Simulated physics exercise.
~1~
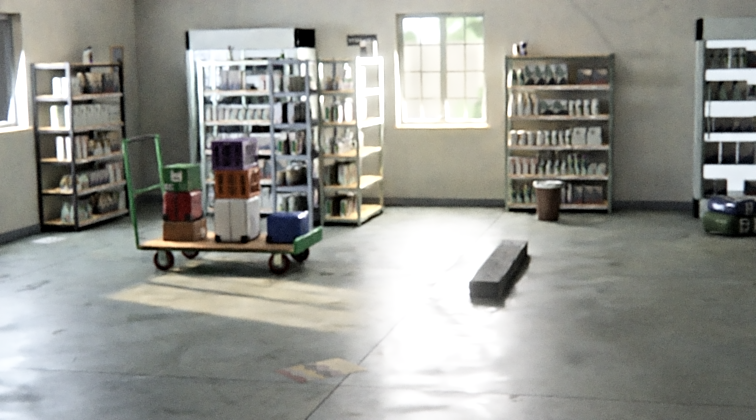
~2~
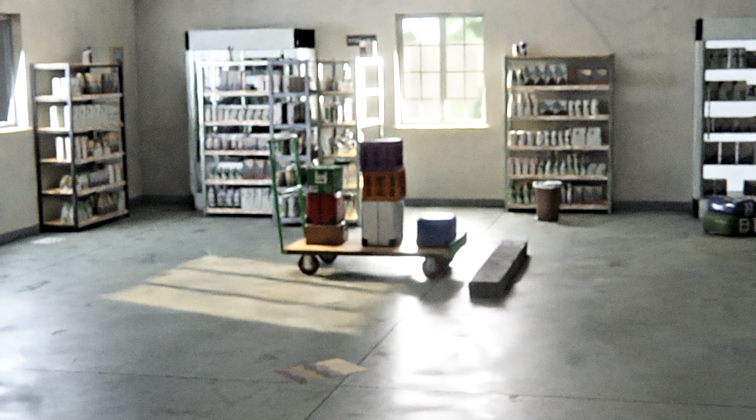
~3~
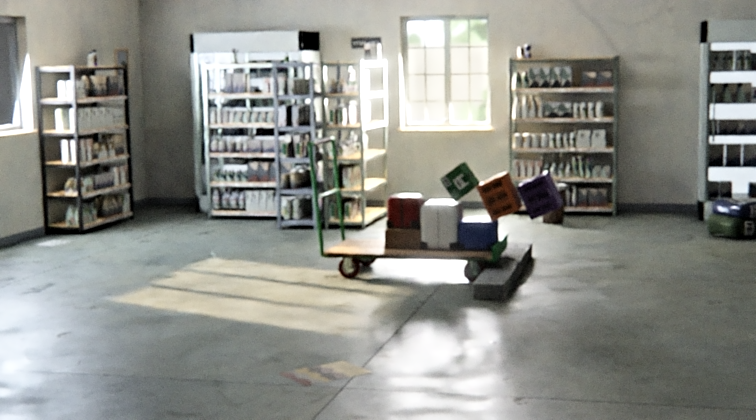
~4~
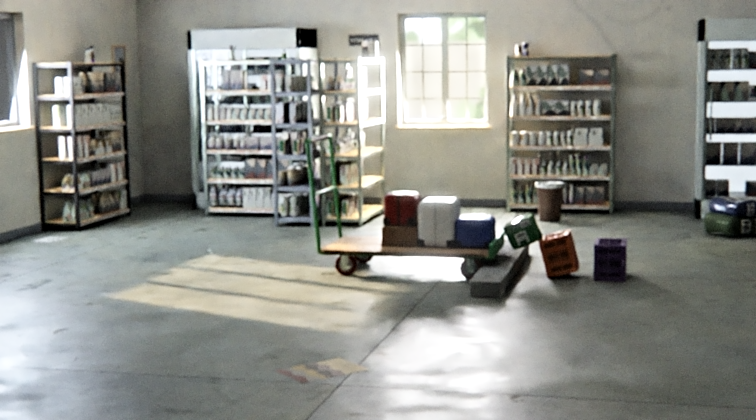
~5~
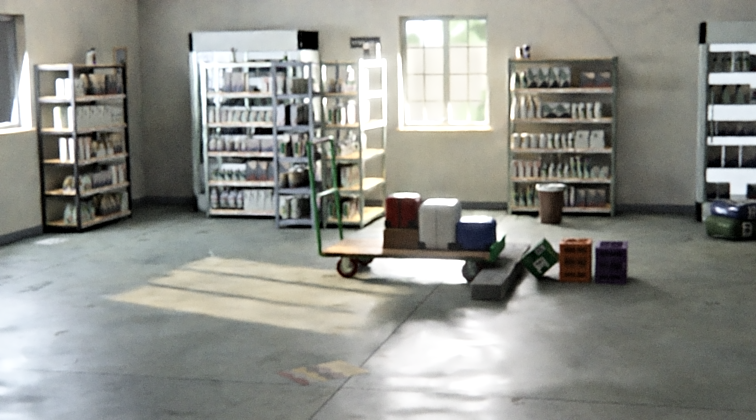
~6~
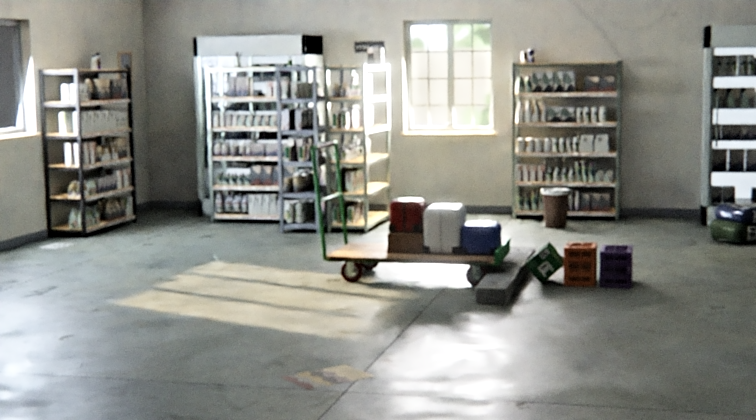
To begin with, a green-handled trolley loaded with stacked crates, boxes and cases rolls right across a concrete floor toward a low dark kerb, with shelves and a window behind. It reaches the kerb and stops, while the purple crate, the orange crate and the green parcel pitch forward, tipping over the front. They drop to the floor beyond the kerb, the green parcel tumbling down last beside it. The red, white and blue suitcases and the brown carton stay on the deck. Finally, the three fallen pieces lie still, the green one tilted against the kerb.
